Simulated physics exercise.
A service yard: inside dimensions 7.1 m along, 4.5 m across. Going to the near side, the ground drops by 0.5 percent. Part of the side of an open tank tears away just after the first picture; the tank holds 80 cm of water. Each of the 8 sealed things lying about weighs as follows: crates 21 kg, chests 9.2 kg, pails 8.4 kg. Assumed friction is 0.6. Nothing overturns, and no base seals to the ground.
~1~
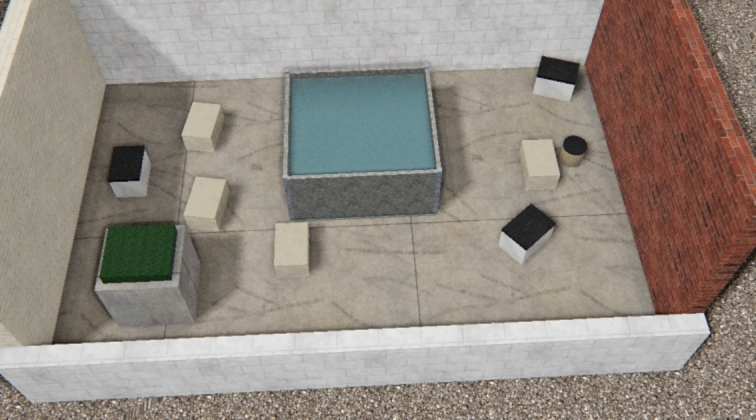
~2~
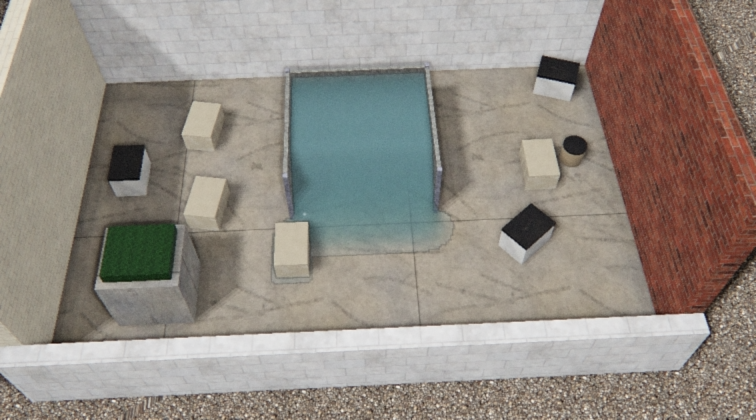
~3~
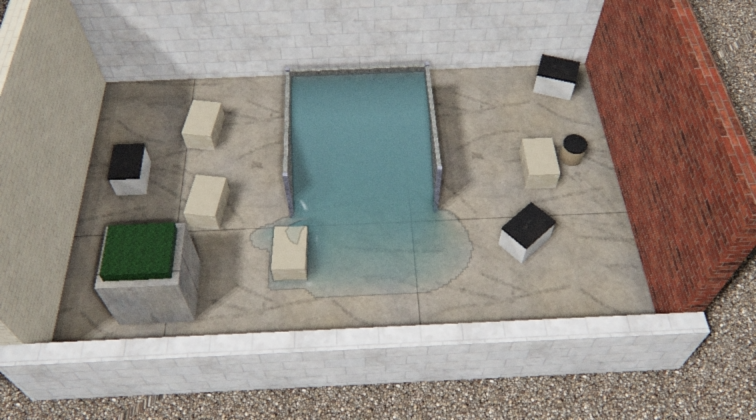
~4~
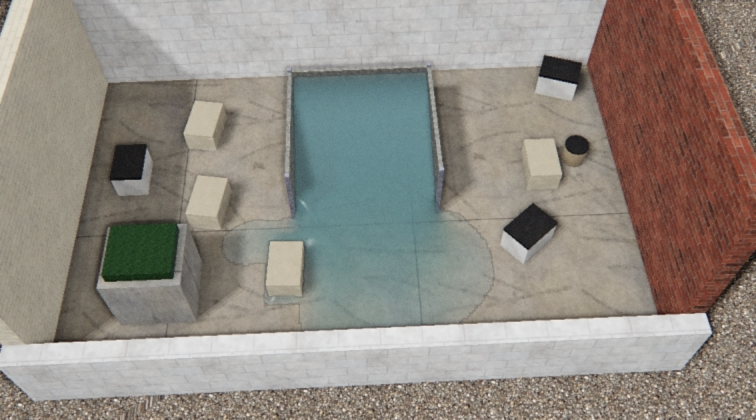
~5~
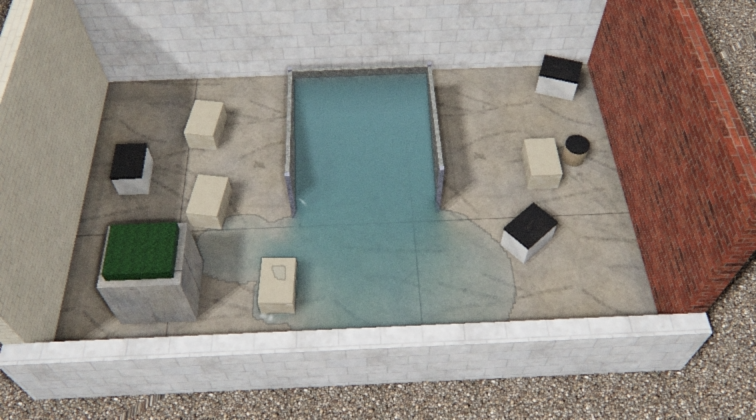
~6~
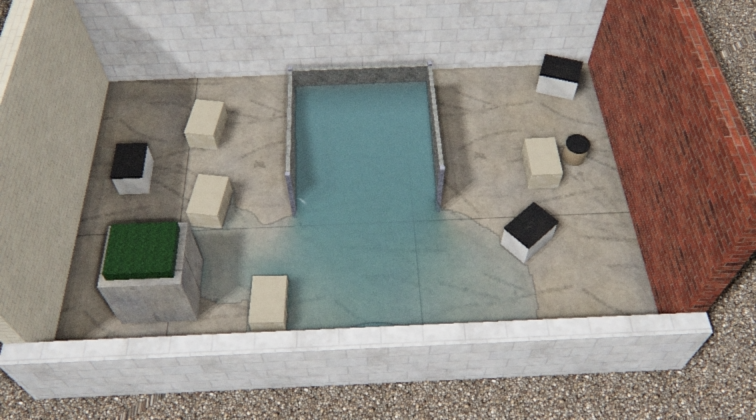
Blue-green water poured out through the open near side of a raised tank and spread across the stone floor, pushing one pale block toward the near white wall and slightly left while the others stayed put.
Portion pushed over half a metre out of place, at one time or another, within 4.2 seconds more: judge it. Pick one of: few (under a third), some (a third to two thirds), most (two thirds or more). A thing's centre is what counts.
Most.
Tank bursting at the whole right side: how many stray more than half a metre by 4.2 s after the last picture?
In that case the number is 5.
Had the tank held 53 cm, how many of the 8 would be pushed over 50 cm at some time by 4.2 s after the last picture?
Under that setup the answer is 5.
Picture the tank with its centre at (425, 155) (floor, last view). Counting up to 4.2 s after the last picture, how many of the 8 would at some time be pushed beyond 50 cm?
Count: 7.
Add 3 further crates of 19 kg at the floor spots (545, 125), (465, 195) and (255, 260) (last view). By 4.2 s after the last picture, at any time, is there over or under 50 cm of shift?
Outcome: Breaks the threshold first, stays within next, breaks the threshold last.
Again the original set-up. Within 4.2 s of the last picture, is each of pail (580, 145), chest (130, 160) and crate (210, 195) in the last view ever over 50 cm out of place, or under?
In order: Farther, farther and farther.
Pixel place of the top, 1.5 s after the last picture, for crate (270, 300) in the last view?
(201, 312), roughly.
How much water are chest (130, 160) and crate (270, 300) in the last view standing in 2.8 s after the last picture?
Depths: Near 6 cm, then near 16 cm.
Then, 0.4 s after the last picture 1 of 8 are over 50 cm from their spots; 0 afloat.
Then, 1.5 s after the last picture 1 of 8 are over 50 cm from their spots; 1 afloat.
Then, 2.8 s after the last picture 5 of 8 are over 50 cm from their spots; 2 afloat.
Then, 4.2 s after the last picture 6 of 8 are over 50 cm from their spots, and 6 have been at some point; 3 afloat.
